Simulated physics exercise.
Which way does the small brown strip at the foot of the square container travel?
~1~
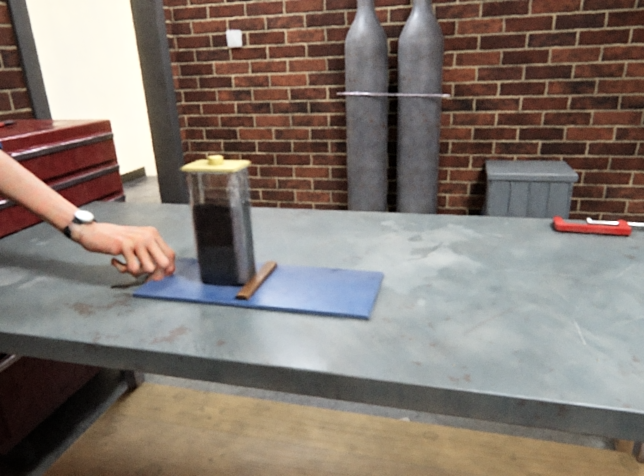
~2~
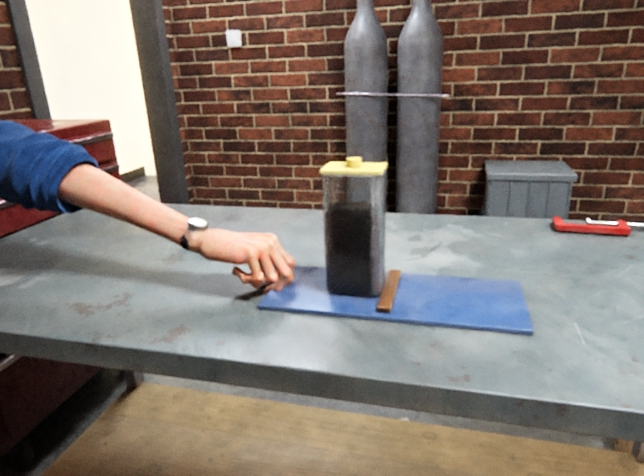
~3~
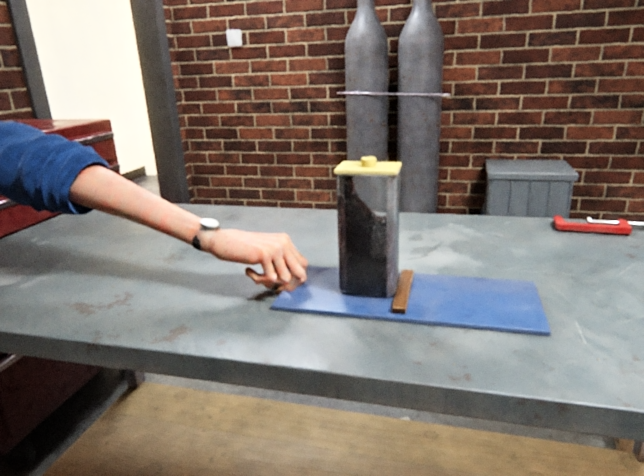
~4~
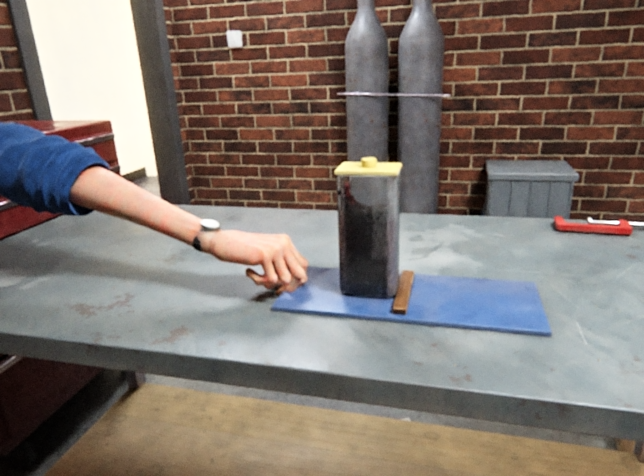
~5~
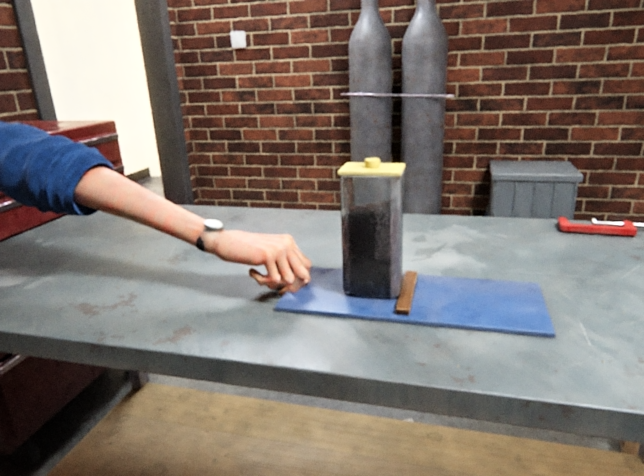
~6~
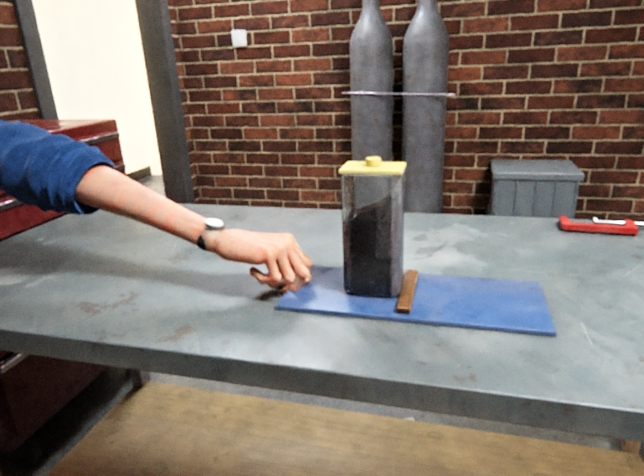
The brown strip moves to the right, along with the blue board it sits on.
On a workshop table, a hand slides a blue board carrying a dark-filled square container rightward, then stops, the container still upright.
